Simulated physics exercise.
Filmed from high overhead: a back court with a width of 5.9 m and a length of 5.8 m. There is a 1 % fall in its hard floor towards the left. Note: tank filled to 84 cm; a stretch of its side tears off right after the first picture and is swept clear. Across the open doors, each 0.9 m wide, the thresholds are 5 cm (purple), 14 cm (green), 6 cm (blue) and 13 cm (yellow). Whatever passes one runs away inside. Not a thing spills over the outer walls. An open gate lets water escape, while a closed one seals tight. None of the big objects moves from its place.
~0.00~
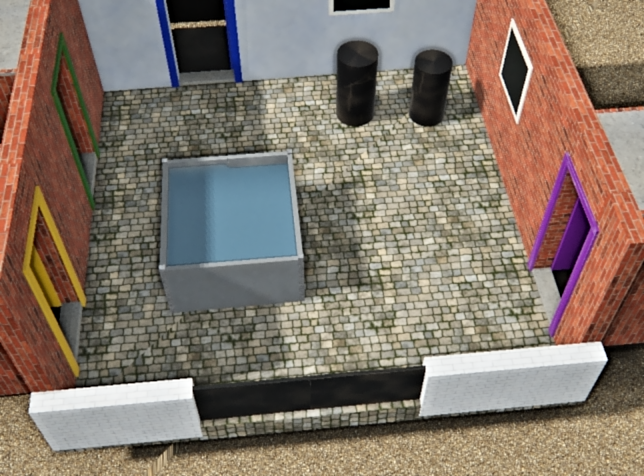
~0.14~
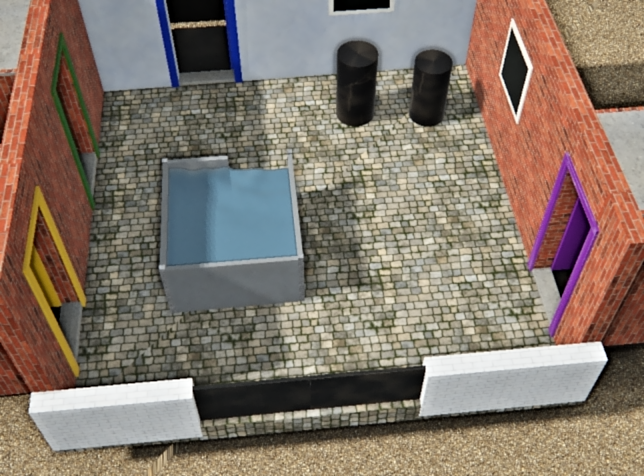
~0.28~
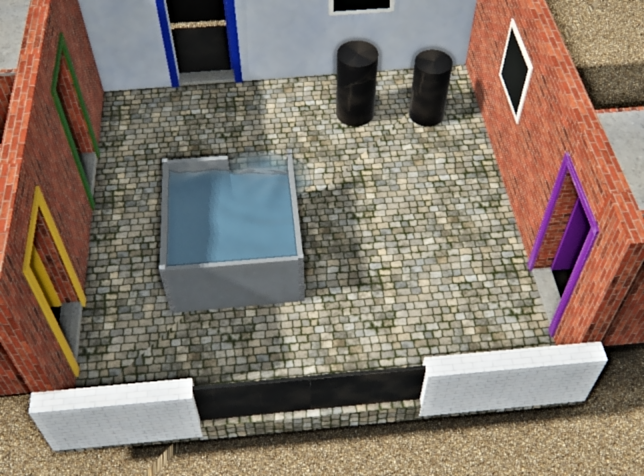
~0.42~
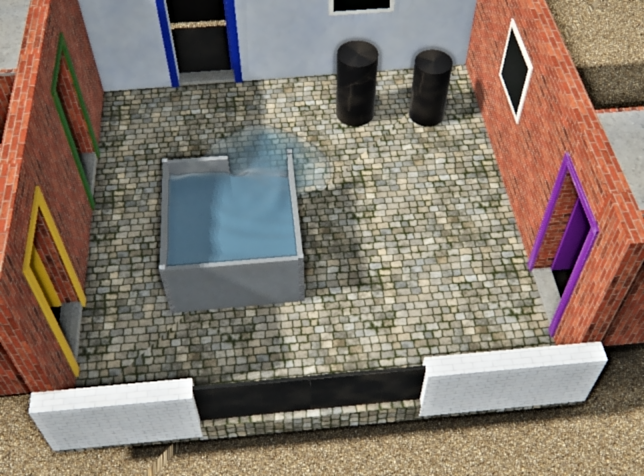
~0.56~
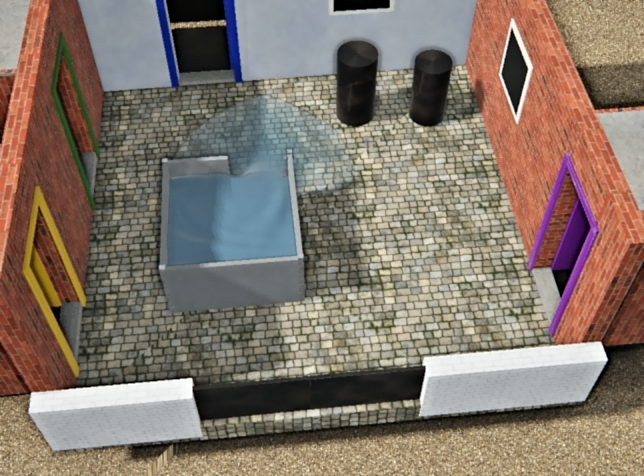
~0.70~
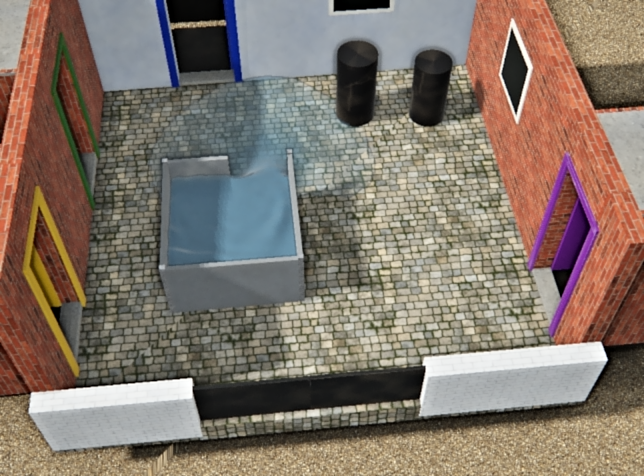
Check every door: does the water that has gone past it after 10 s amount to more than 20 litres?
At the purple door the amount will not overshoot the limit. At the green door the amount will not overshoot the limit. At the blue door the amount will overshoot the limit. At the yellow door the amount will not overshoot the limit.
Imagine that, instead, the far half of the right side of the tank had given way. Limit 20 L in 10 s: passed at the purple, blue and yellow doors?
Purple door surpasses it, blue door doesn't reach it, yellow door doesn't reach it.
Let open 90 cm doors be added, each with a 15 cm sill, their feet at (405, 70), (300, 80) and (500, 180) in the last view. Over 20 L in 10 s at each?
Per doorway, in order: Insufficient / sufficient / insufficient.
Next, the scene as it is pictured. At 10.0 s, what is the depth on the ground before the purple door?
5.0 cm.
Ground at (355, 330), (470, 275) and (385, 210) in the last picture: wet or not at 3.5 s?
The first point is not yet hit, the second is not yet hit and the third is not yet hit.
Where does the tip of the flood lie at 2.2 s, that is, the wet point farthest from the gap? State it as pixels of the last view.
Near (460, 71).
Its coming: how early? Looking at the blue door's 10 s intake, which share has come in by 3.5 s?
About 70%.
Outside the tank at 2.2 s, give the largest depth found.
Roughly 30 cm.
After 1.4 s water covers 30 % of the floor and is deepest (42 cm) near (271, 195); purple door not reached, green door not reached, blue door 18 cm at the sill, 41 L in, yellow door not reached.
After 2.2 s water covers 35 % of the floor and is deepest (30 cm) near (271, 195); purple door not reached, green door 2 cm at the sill, 0 L in, blue door 22 cm at the sill, 141 L in, yellow door not reached.
After 3.5 s water covers 45 % of the floor and is deepest (28 cm) near (104, 98); purple door not reached, green door 6 cm at the sill, 0 L in, blue door 18 cm at the sill, 229 L in, yellow door not reached.
After 6.0 s water covers 80 % of the floor and is deepest (18 cm) near (74, 406); purple door 3 cm at the sill, 0 L in, green door 7 cm at the sill, 0 L in, blue door 12 cm at the sill, 306 L in, yellow door 4 cm at the sill, 0 L in.
After 10.0 s water covers 95 % of the floor and is deepest (16 cm) near (348, 394); purple door 5 cm at the sill, 0 L in, green door 6 cm at the sill, 0 L in, blue door 8 cm at the sill, 338 L in, yellow door 13 cm at the sill, 0 L in.
